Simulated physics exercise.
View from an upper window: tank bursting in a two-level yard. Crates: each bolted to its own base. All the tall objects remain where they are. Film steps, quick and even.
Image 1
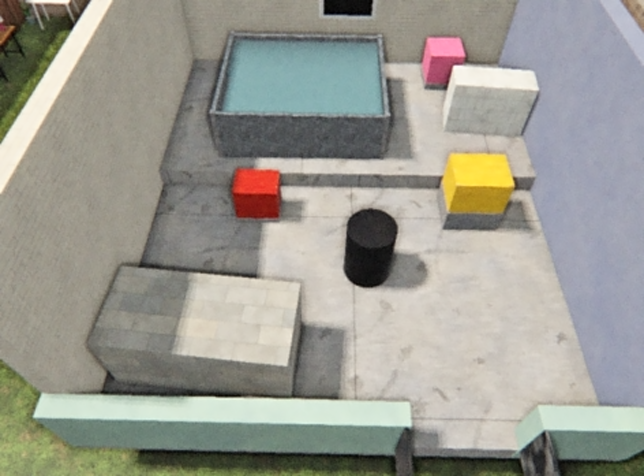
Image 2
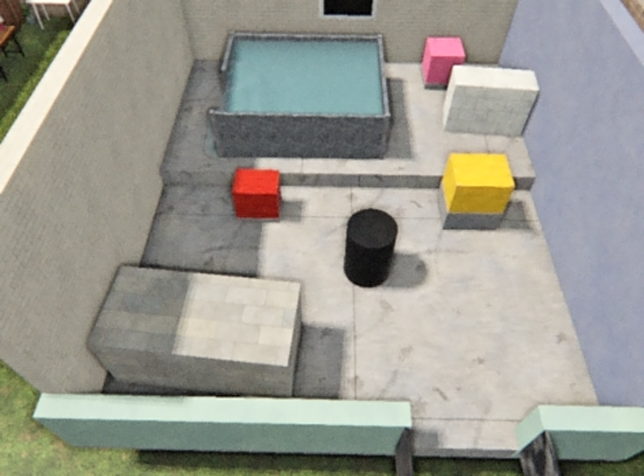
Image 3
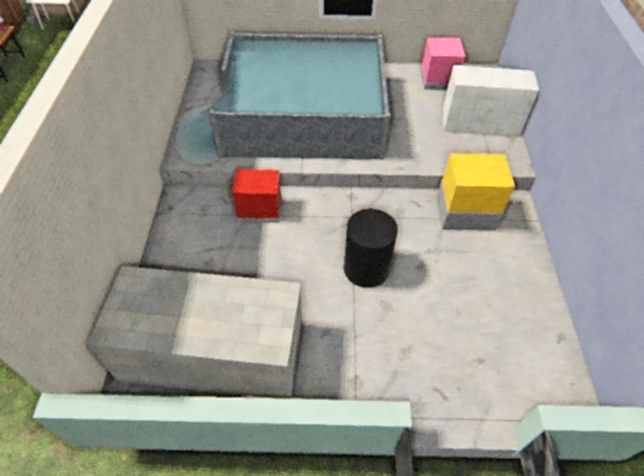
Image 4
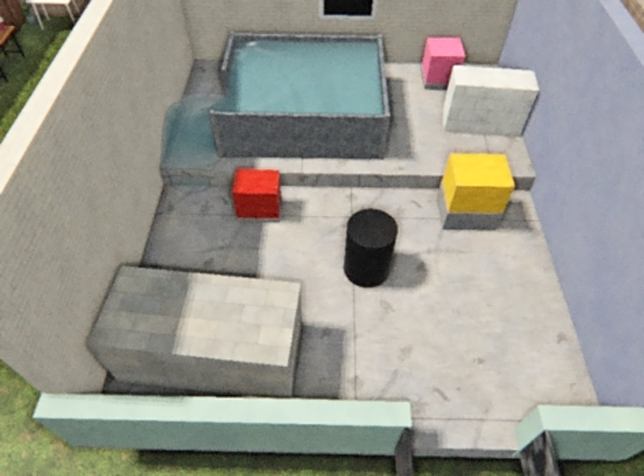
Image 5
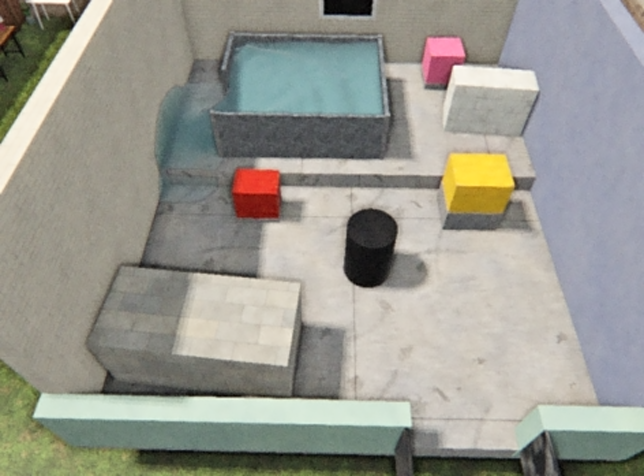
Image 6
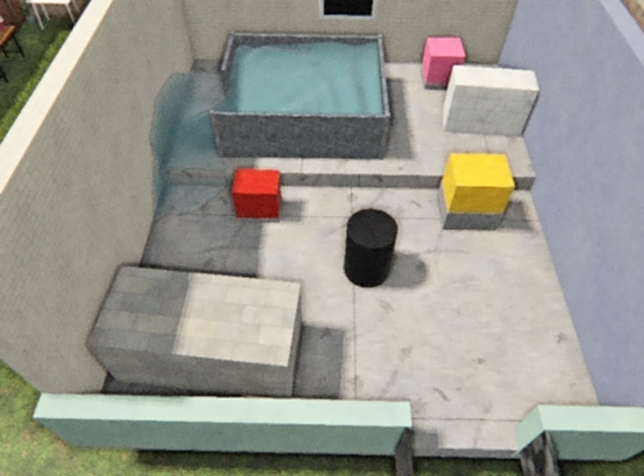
The clip shows a walled two-level yard with coloured blocks and a black cylinder, where water pours from a gap in the left side of a raised tank, spreads to the left wall and runs onto the lower level.
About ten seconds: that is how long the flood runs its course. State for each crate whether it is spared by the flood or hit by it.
As I see it, I expect the red crate to get touched. I expect the pink crate to get touched. I expect the yellow crate to never get touched.
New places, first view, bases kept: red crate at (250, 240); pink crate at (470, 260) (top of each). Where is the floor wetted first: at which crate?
I would point to the red-painted one.
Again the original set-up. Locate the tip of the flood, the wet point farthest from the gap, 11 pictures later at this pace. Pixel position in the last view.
Look around (95, 418).
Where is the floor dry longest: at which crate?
Last is the one in yellow.
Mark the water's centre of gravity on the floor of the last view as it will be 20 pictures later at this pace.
Somewhere near (279, 144).
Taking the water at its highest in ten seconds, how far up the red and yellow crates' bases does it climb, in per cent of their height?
Taking them in the order asked, 140 percent and 60 percent.
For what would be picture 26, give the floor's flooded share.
Around 60 in a hundred.
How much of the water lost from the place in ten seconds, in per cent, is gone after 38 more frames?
By then, close to 5 % of it.
A moment on, water covers 20 % of the floor; the red crate not reached, the pink crate not reached, the yellow crate not reached.
Next, water covers 30 % of the floor; the red crate water round its plinth, the pink crate not reached, the yellow crate not reached.
Then, water covers 60 % of the floor; the red crate water round its plinth, the pink crate water round its plinth, the yellow crate not reached.
Later, water covers 90 % of the floor; the red crate water round its plinth, the pink crate water round its plinth, the yellow crate water round its plinth.
In the end, water covers 90 % of the floor; the red crate was topped, the pink crate was topped, the yellow crate stayed above the water.
